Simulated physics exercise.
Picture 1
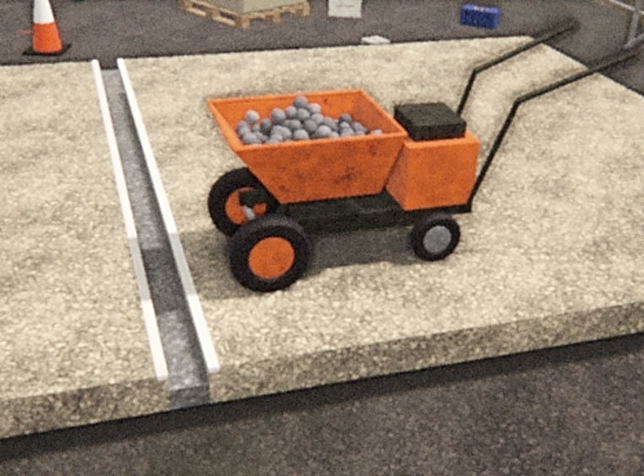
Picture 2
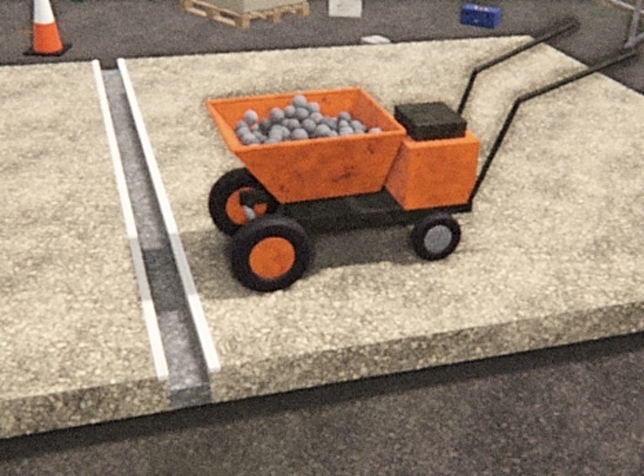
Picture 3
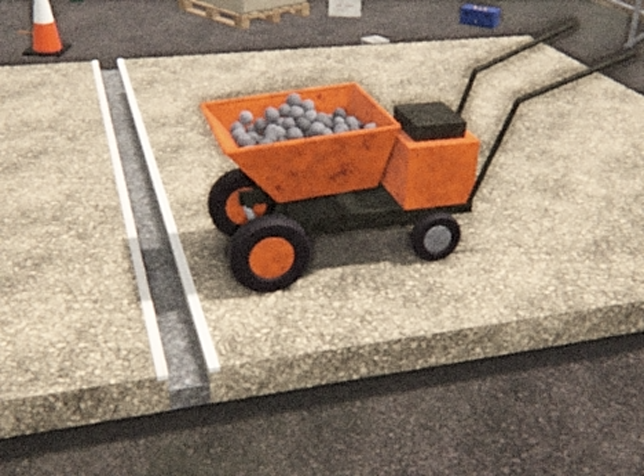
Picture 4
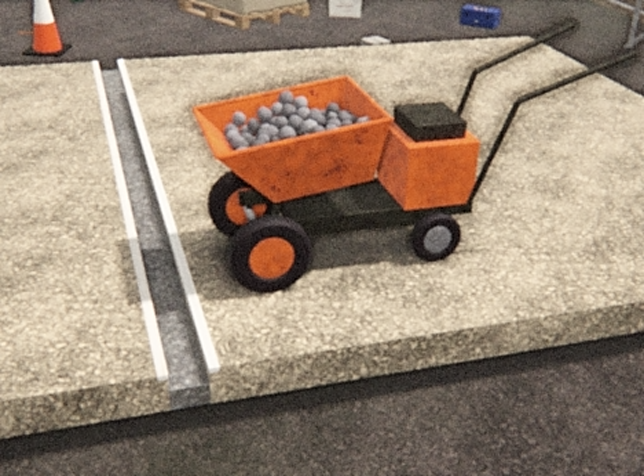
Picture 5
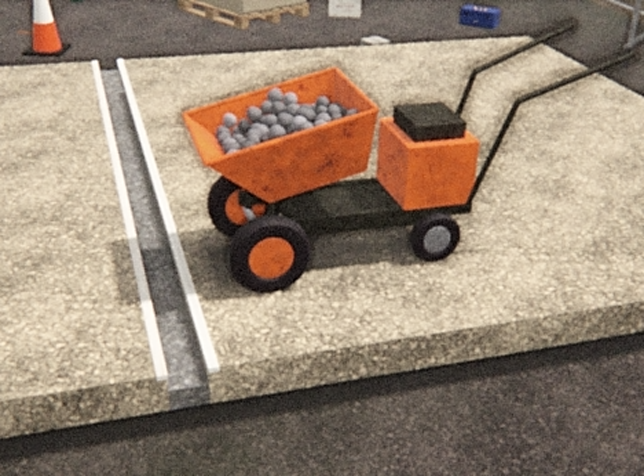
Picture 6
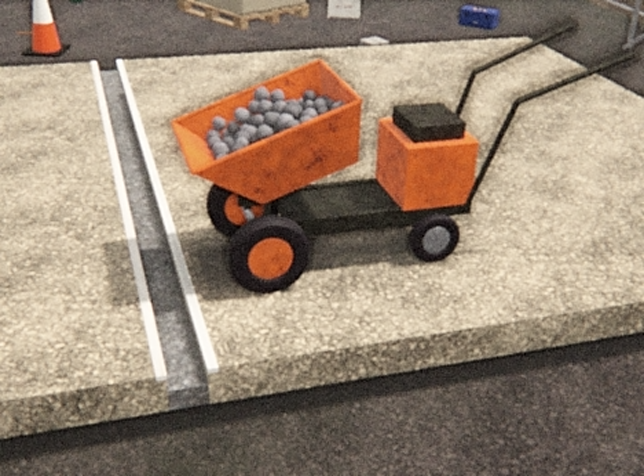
At the start, an orange power barrow full of round grey cobbles stands on a pale slab, its skip level, to the right of a narrow white-edged trench. The skip then begins tilting forward to the left, its rear rising off the chassis, until it is clearly tipped with the cobbles still inside.
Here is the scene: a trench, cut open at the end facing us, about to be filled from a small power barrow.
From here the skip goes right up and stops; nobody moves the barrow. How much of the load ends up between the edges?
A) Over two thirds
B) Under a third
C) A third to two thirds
Option B: Under a third.
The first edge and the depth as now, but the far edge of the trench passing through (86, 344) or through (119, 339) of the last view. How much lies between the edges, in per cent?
The first try lands around 70 %, the second around 40 %.
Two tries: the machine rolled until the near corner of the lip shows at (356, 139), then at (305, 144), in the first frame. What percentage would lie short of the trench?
Position 1 near 60 %, position 2 near 30 %.
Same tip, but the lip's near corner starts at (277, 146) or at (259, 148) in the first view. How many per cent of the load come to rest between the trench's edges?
Around 40 % the first time and around 30 % the second.
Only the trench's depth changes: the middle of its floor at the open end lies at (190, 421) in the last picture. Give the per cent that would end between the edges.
It works out to some 10 per cent.
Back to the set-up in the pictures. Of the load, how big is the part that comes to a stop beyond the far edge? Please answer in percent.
Some 90 per cent.
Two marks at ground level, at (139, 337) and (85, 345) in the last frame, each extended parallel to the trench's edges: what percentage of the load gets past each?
Roughly 80 and 40 %.
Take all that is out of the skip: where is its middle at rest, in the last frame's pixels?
Somewhere close to (92, 275) in the last picture.
Shortly afterwards, skip tipped steeply; the whole lot in the skip.
Next, skip tipped steeply; all but a few in the skip; a little beyond it; only a few falling.
Some moments later, skip tipped right over; near a third in the skip; only a few in or heaped over the trench; near two thirds beyond it.
In the end, skip tipped right over; only a few in the skip; a little in or heaped over the trench; the bulk beyond it.
